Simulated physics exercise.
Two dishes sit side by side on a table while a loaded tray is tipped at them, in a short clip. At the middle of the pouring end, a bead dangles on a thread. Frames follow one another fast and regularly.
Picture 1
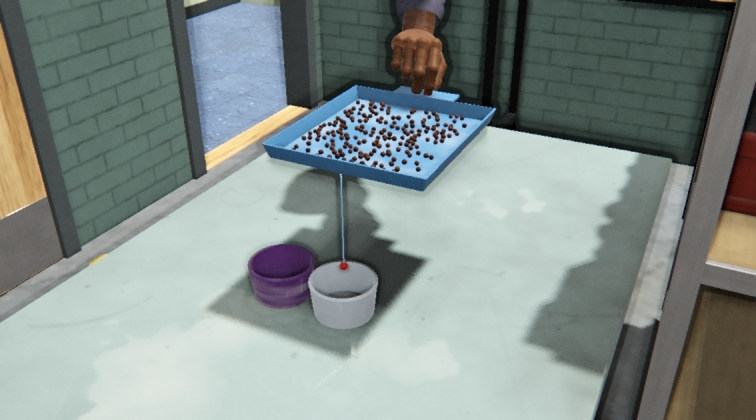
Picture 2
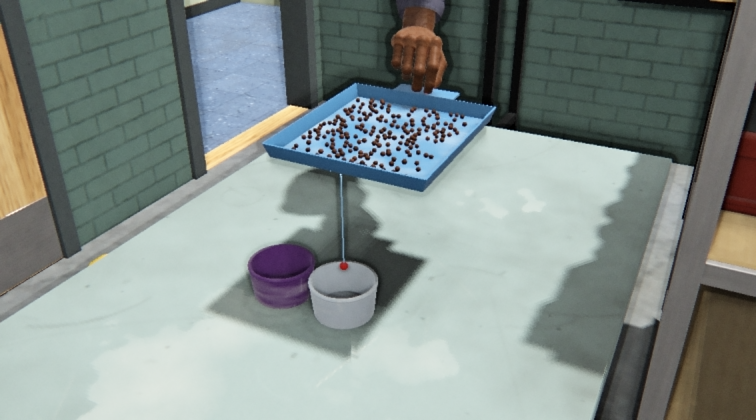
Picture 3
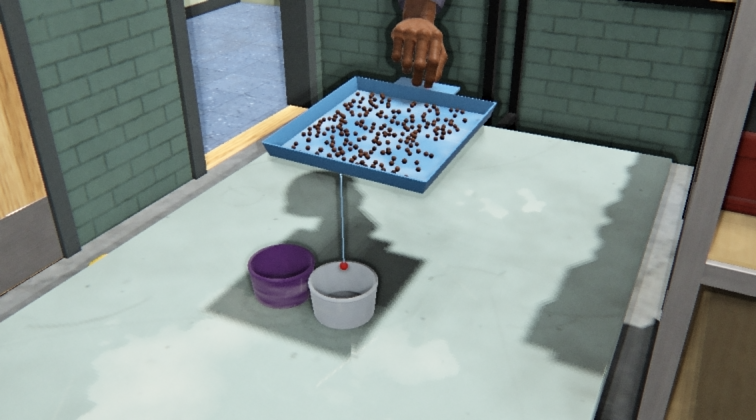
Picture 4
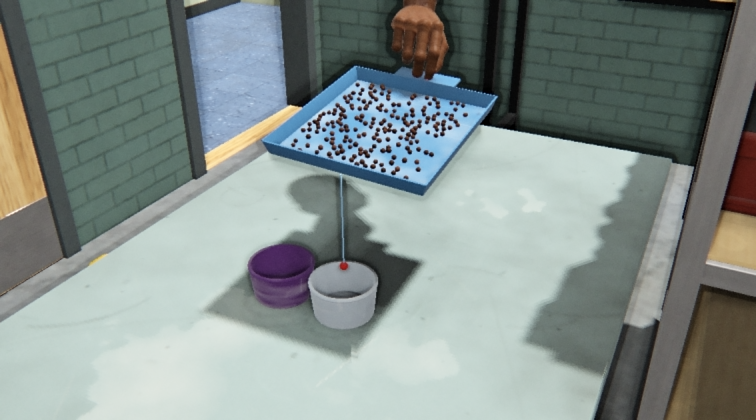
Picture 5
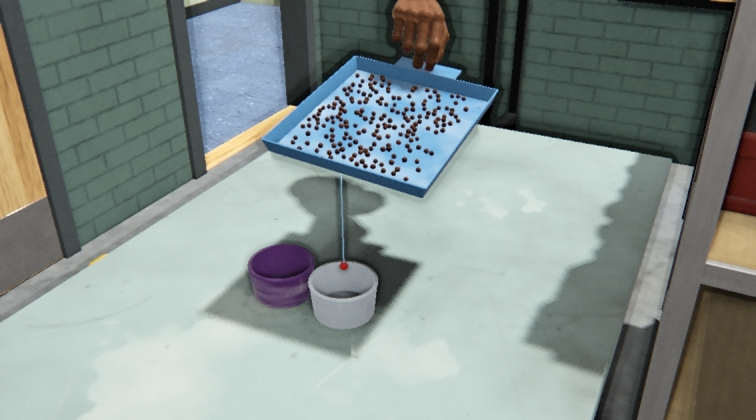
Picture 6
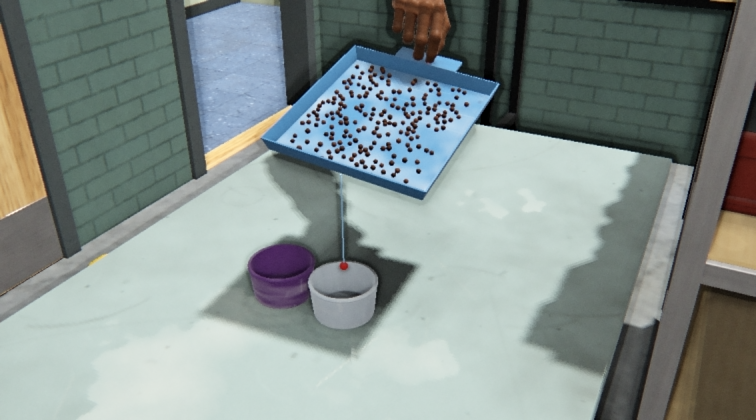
A blue tray scattered with small dark brown and reddish berries is held by a hand at its far edge above a pale table, seen from above in a room with green brick walls. Below it, a purple dish sits left of a white one, with a red bead hanging on a thread. The hand slowly raises the far edge, tilting the tray toward the viewer and slightly down at its right corner, while the berries stay spread and the camera stays still.
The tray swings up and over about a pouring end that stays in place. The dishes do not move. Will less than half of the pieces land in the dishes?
Yes, only a minority lands there.
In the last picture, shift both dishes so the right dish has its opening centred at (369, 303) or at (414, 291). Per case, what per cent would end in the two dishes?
Trial 1 around 20 percent, trial 2 around 80 percent.
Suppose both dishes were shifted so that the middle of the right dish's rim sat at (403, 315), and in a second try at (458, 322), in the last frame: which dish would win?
The first try: The right-side dish. The second: The left-side dish.
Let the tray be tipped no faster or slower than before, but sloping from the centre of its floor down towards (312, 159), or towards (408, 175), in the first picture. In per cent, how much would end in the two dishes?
90 % and 0 %, roughly.
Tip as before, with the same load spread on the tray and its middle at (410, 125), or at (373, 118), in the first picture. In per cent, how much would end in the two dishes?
Estimate: 0 % first, 0 % second.
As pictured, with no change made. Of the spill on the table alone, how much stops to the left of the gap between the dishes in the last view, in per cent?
Roughly 0 in a hundred.
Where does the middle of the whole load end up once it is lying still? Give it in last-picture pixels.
Last view, centre at rest - approx. (423, 342).
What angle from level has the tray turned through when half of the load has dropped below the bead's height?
Roughly 100 degrees of turn.
Shortly afterwards, tray tipped steeply; all but a few on the tray; only a few outside both; a little in the air.
Next, tray tipped past a quarter turn; a little on the tray; near two thirds outside both; near a third in the air.
Some moments later, tray tipped past a quarter turn; the whole lot outside both.
In the end, tray tipped past a quarter turn; none at all in the right dish; none at all in the left dish; the whole lot outside both.
